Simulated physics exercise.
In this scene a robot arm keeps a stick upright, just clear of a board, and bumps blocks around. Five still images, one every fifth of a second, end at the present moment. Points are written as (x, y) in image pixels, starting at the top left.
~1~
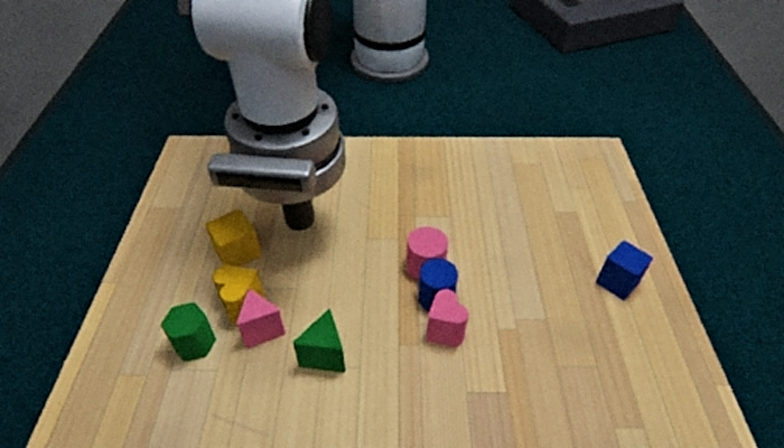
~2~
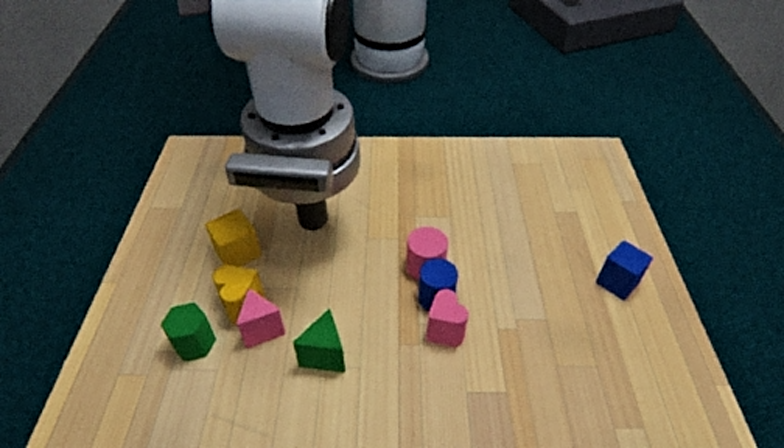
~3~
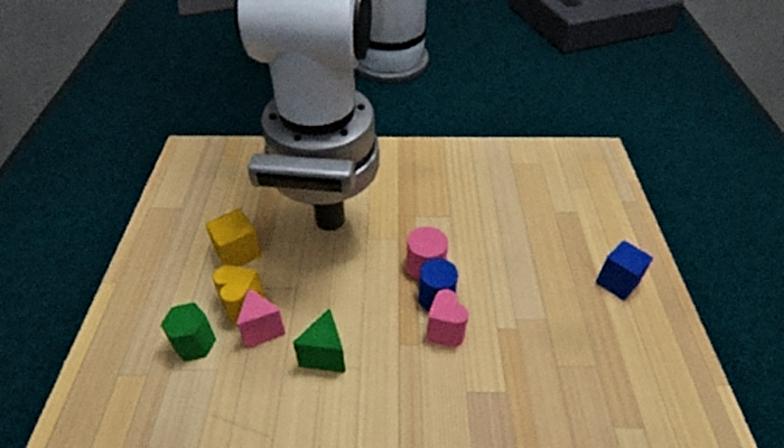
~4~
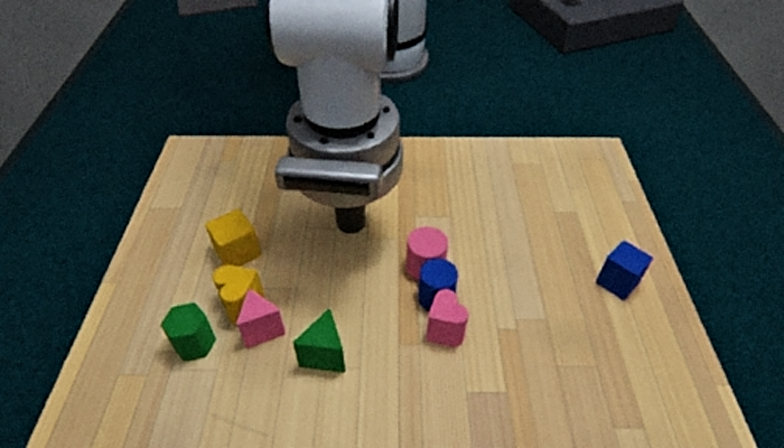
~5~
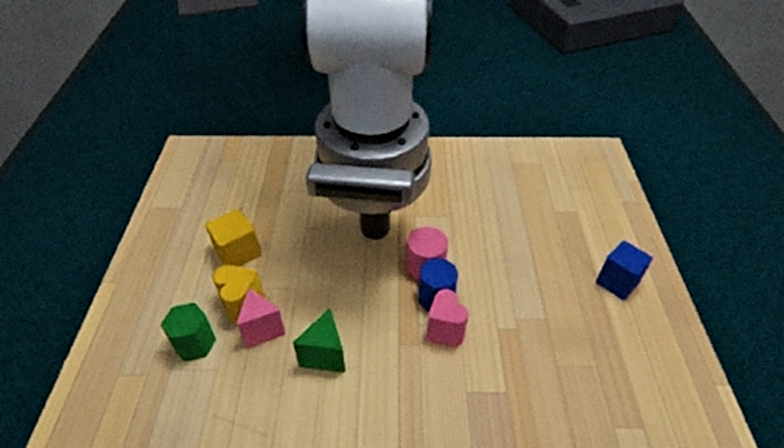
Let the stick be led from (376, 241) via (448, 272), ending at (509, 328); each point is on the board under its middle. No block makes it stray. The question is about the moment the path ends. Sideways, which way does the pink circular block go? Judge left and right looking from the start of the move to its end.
Facing from start to end, it shifts left.
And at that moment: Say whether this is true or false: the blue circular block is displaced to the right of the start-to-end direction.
Answer: True.
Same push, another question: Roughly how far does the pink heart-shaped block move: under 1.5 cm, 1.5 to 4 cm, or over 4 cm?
It will move between 1.5 and 4 cm.
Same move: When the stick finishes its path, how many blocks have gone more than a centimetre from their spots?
Expect three or more.
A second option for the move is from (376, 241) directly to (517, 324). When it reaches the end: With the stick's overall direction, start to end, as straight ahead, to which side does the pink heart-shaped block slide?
Slides right.
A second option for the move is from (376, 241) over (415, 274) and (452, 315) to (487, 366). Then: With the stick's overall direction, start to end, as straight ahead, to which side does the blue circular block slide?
Facing the way the path runs, start to end, you'll find the blue circular block has shifted left.
On the path given first. One third of the way, stick (426, 248); pink circular block (457, 251); blue circular block (452, 282); pink heart-shaped block (448, 316).
Two thirds of the way, stick (471, 279); pink circular block (509, 279); blue circular block (462, 291); pink heart-shaped block (446, 317), turned 15° anticlockwise.
At the end, stick (512, 318); pink circular block (556, 301); blue circular block (474, 309); pink heart-shaped block (440, 322), turned 15° anticlockwise.
